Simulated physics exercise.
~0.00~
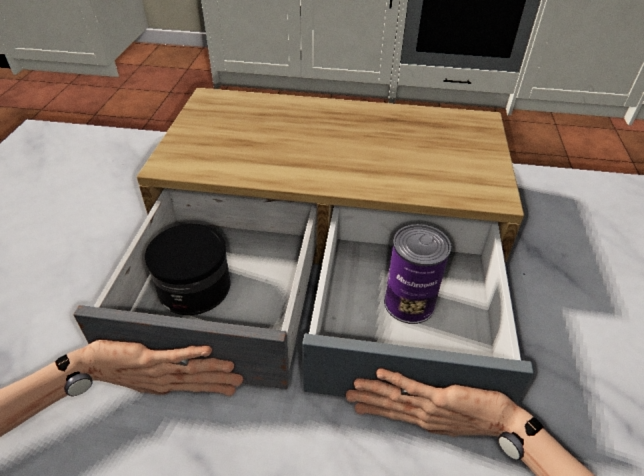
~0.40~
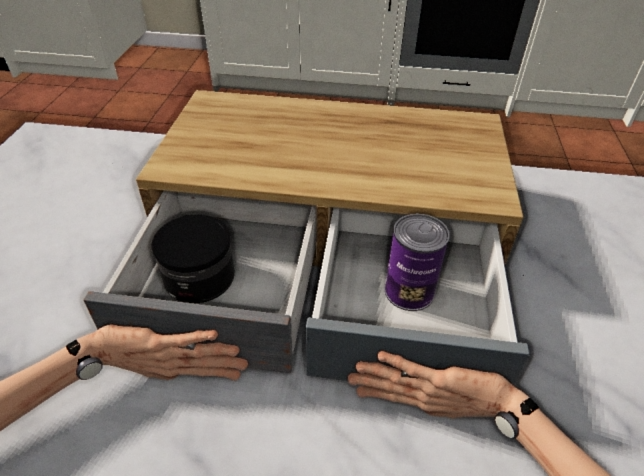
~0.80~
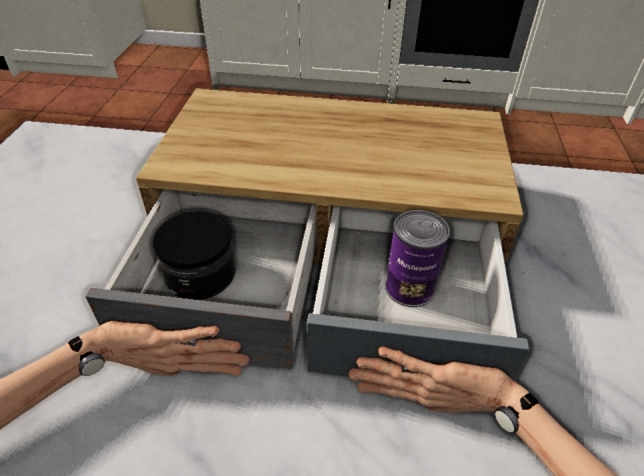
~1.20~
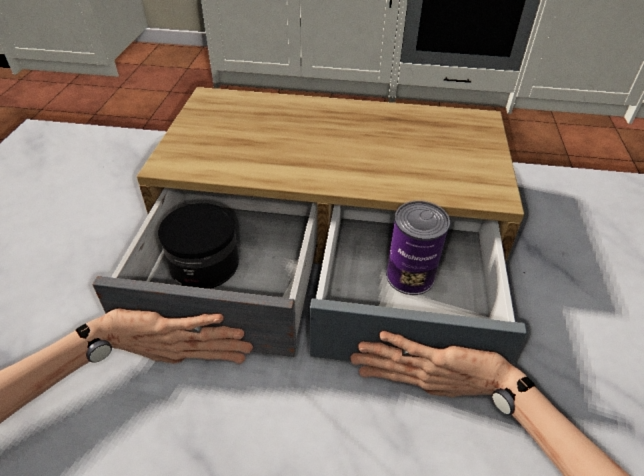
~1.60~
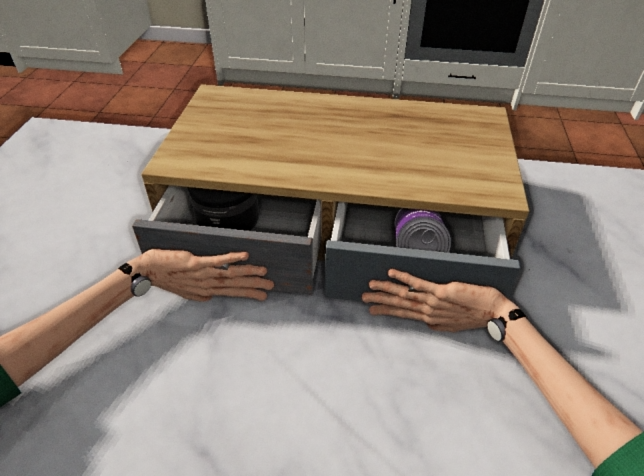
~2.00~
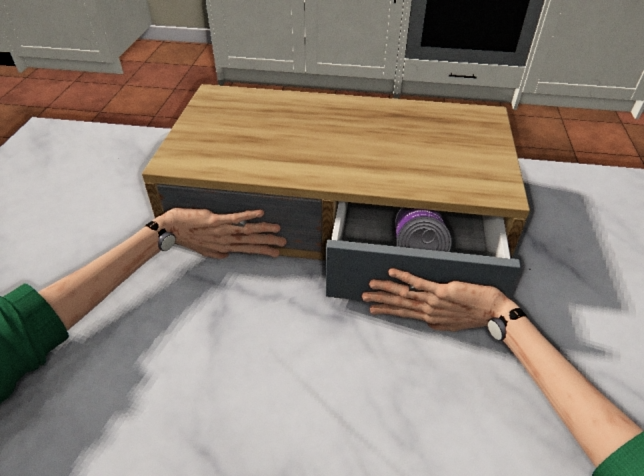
In this clip, two hands push in side-by-side drawers under a wooden top, the left holding a black tub and the right a purple can, which tips onto its side as they slide. The left drawer ends fully shut while the right stays partly open.
